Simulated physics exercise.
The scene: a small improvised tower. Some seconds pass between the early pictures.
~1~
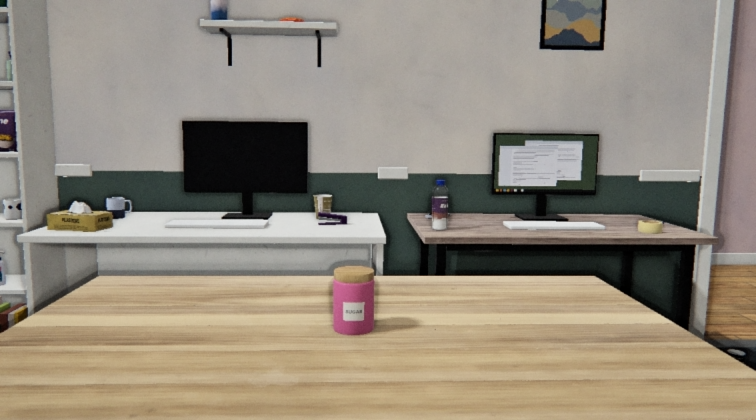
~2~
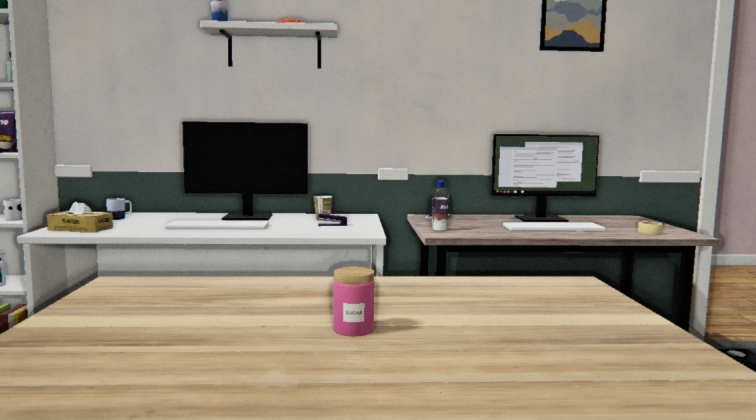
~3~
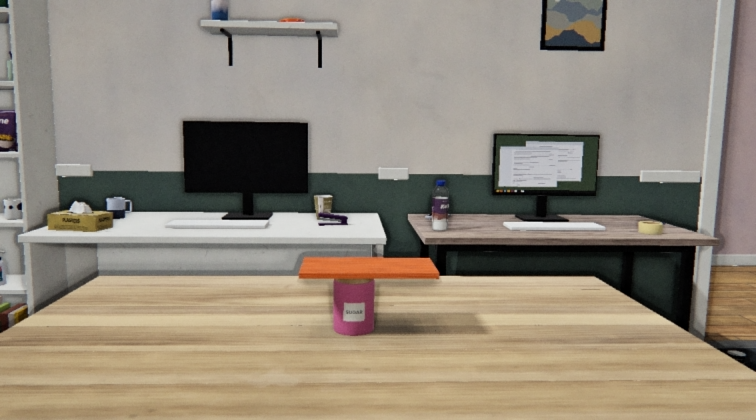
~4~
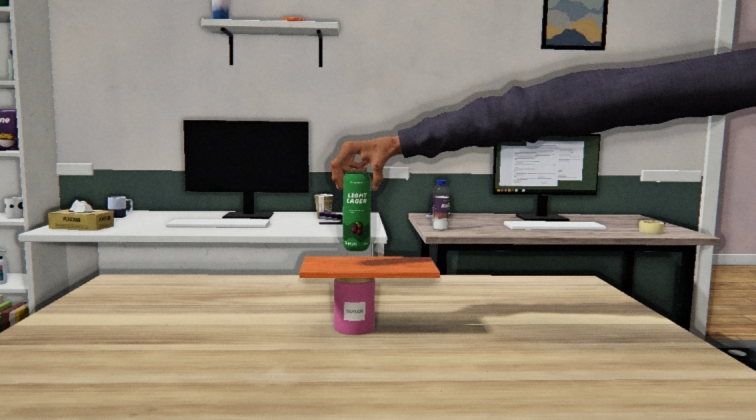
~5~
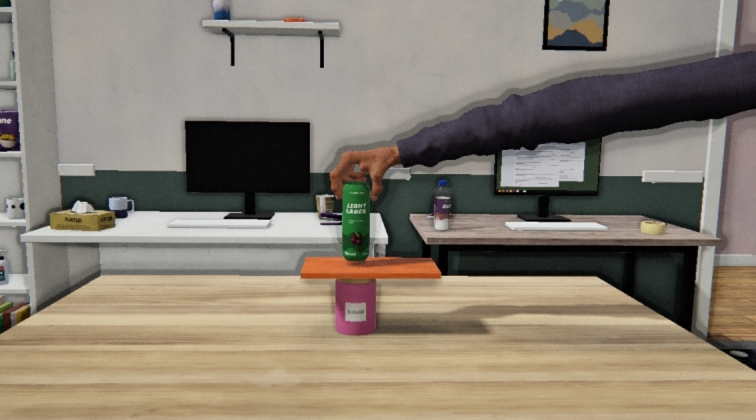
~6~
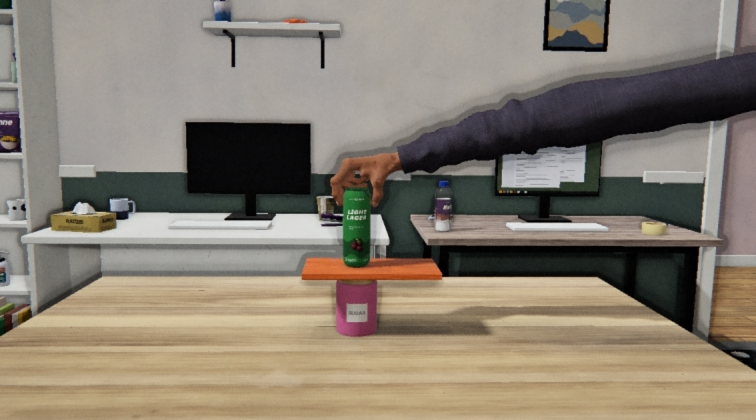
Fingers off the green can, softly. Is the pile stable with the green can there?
As it turns out, it keeps its balance.
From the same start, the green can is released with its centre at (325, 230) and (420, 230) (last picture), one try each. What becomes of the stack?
First try: It holds; second try: It loses its balance.
Then, 0.20 s past the last view, nothing moves.
Then, 0.40 s past the last view, green can resting near (357, 228).
Finally, all 3 still in place. Final places as the last picture's camera would see them, green can near (357, 228). The stack holds.
